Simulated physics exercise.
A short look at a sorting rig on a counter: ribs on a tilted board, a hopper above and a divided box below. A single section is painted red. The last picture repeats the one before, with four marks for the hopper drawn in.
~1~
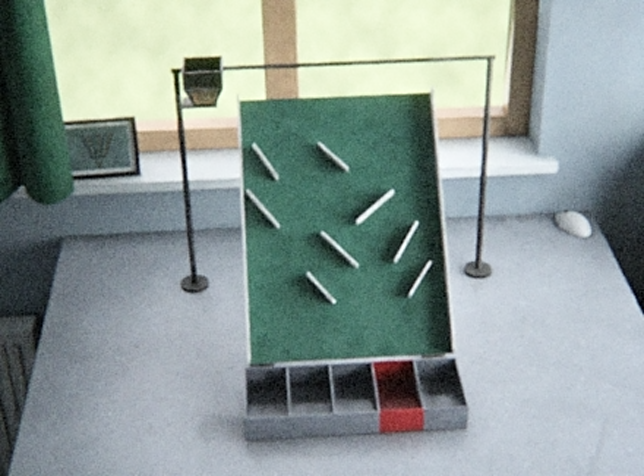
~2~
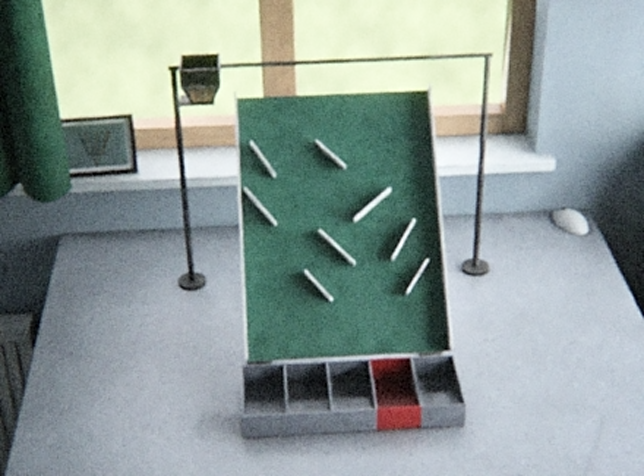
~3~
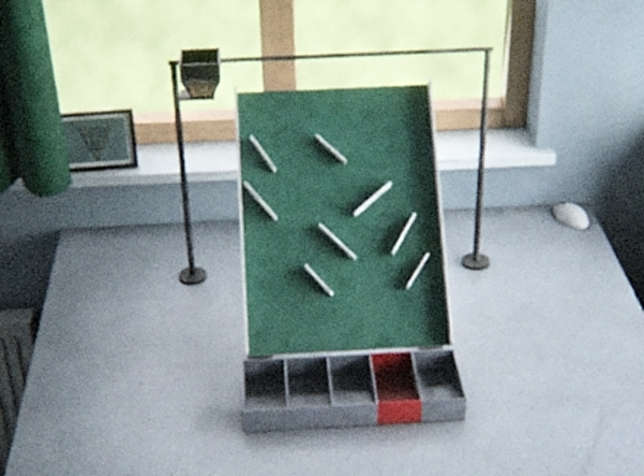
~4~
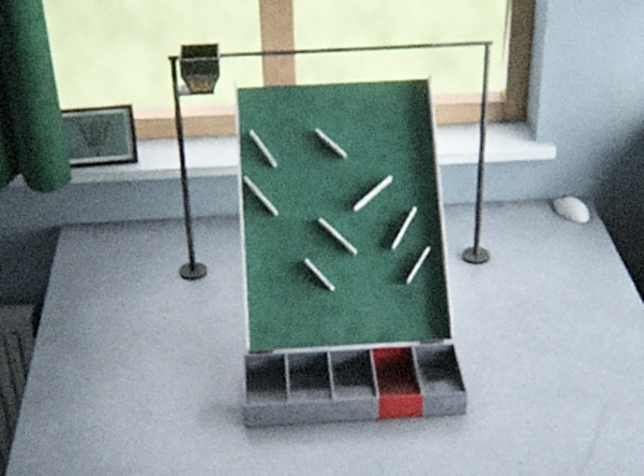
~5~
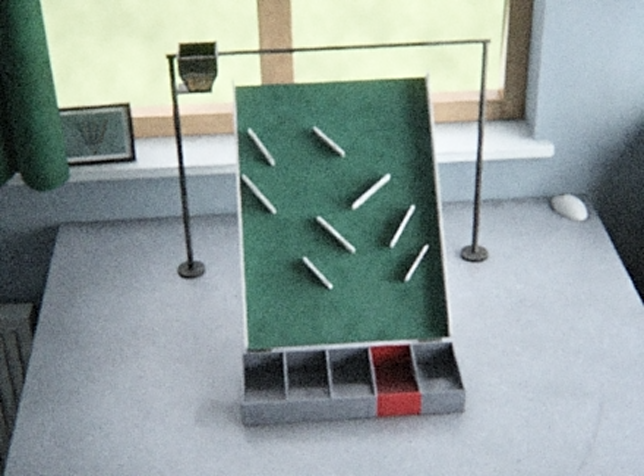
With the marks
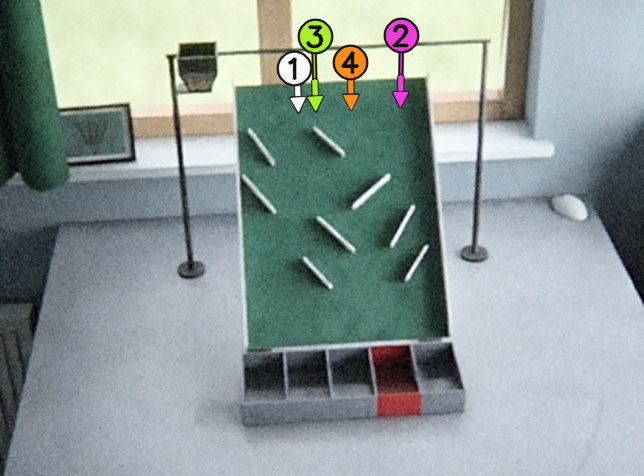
The clip opens on a tilted green board with pale slanted ribs, a small dark hopper hanging from a rail at the upper left, and a divided gray box below with one red section. The view drifts very slightly, while the hopper, board and box show no movement of their own.
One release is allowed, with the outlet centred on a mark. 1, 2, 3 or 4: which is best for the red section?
4 works best here.
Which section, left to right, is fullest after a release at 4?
The fourth.
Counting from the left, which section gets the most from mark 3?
The fourth.
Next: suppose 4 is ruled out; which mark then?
That is mark 3.
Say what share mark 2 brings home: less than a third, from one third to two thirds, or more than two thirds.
Less than a third.
On the marked copy, mark 1 meets the board at (298, 106); mark 2 meets the board at (400, 101); mark 3 meets the board at (315, 105); mark 4 meets the board at (351, 104).
If 1 is chosen, about a third in the red section, about two thirds in other sections.
If 2 is chosen, about a quarter in the red section, most in other sections.
If 3 is chosen, about two thirds in the red section, about a quarter in other sections, a small part held on the board.
If 4 is chosen, most in the red section, a small part in other sections, a small part held on the board.
